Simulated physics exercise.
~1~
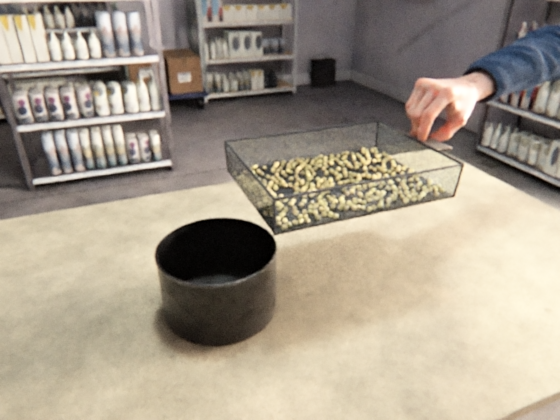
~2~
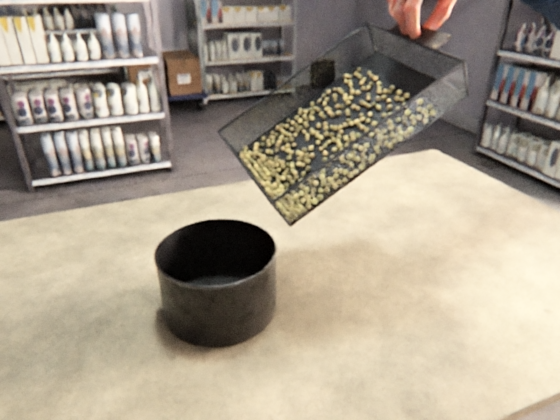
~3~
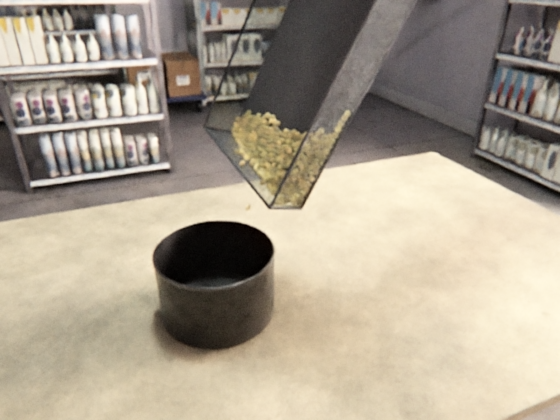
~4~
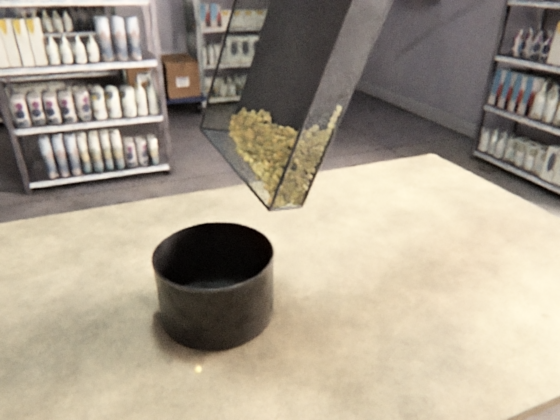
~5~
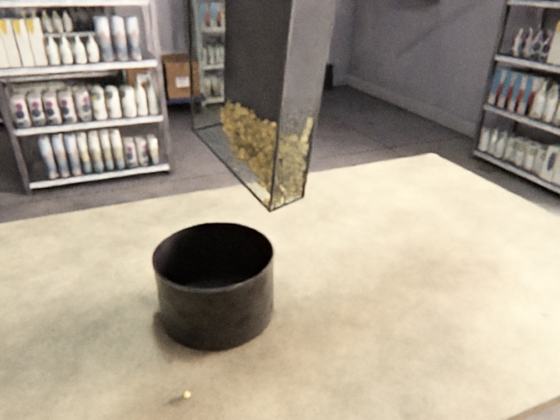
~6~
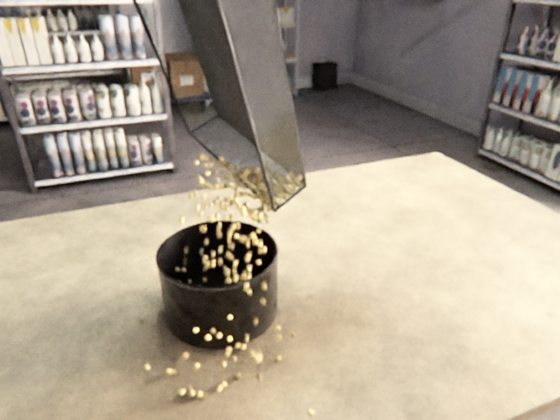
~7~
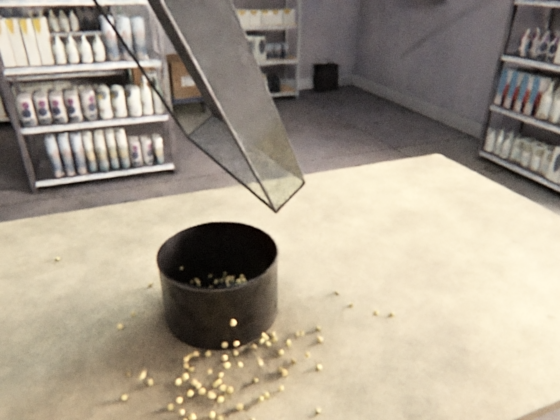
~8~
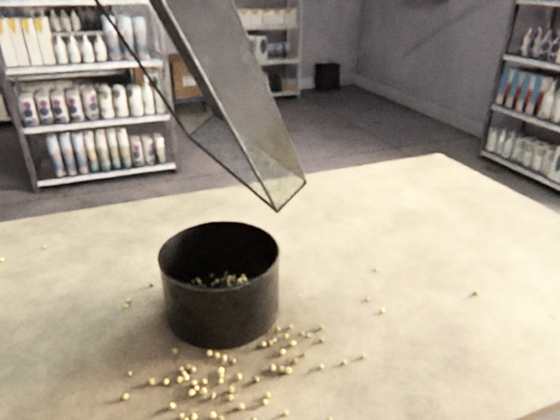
A hand tips a clear tray, pouring soya beans into a black pot and scattering some outside.
